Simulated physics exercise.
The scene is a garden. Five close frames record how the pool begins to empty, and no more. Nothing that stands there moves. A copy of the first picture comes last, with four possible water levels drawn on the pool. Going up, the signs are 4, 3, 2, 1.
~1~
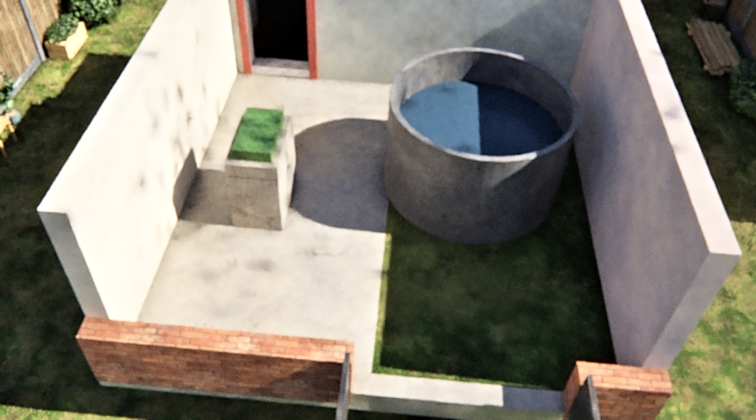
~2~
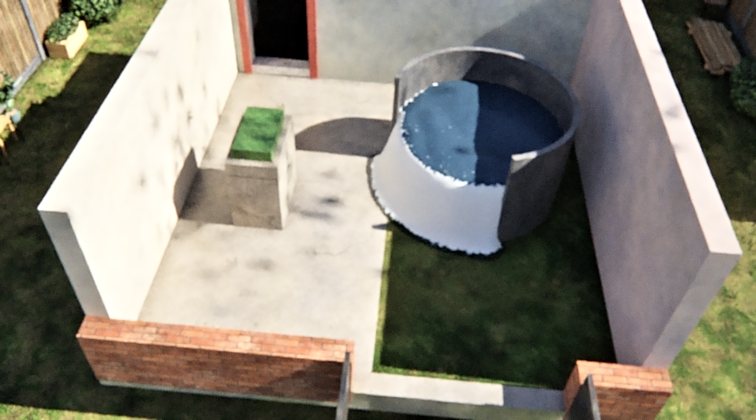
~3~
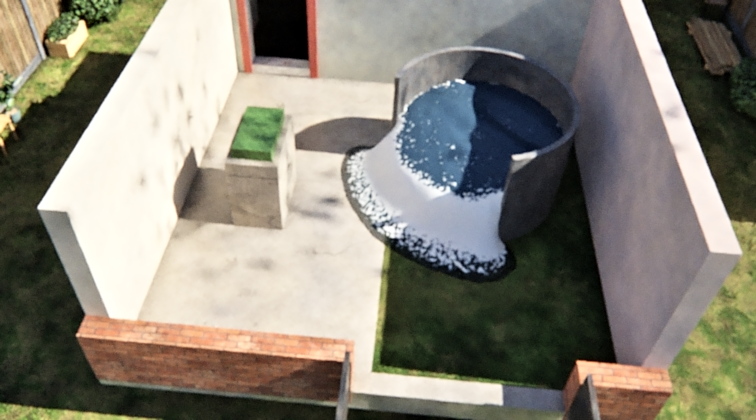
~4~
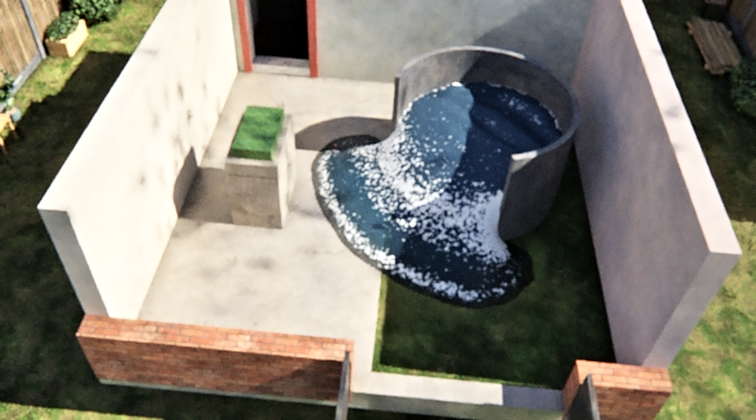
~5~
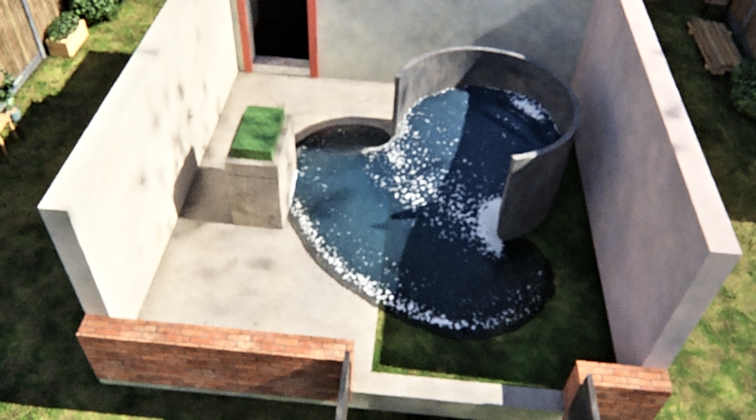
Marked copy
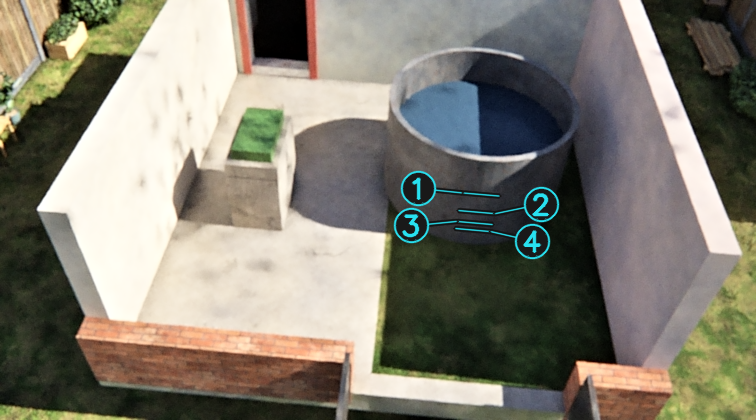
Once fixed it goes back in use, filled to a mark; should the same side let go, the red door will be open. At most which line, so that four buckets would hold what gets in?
That is level 2.
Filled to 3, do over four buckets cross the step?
No, that is safe.
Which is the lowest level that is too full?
The answer is 1.
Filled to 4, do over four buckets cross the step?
No.
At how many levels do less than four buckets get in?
Three.
On the marked copy, 1 at (480, 194); 2 at (476, 212); 3 at (474, 223); 4 at (473, 230); from the bottom up 4, 3, 2, 1.
With 1, about 11 bucketfuls get in.
With 2, a bucket or two gets in.
With 3, nothing gets over.
With 4, nothing gets over.
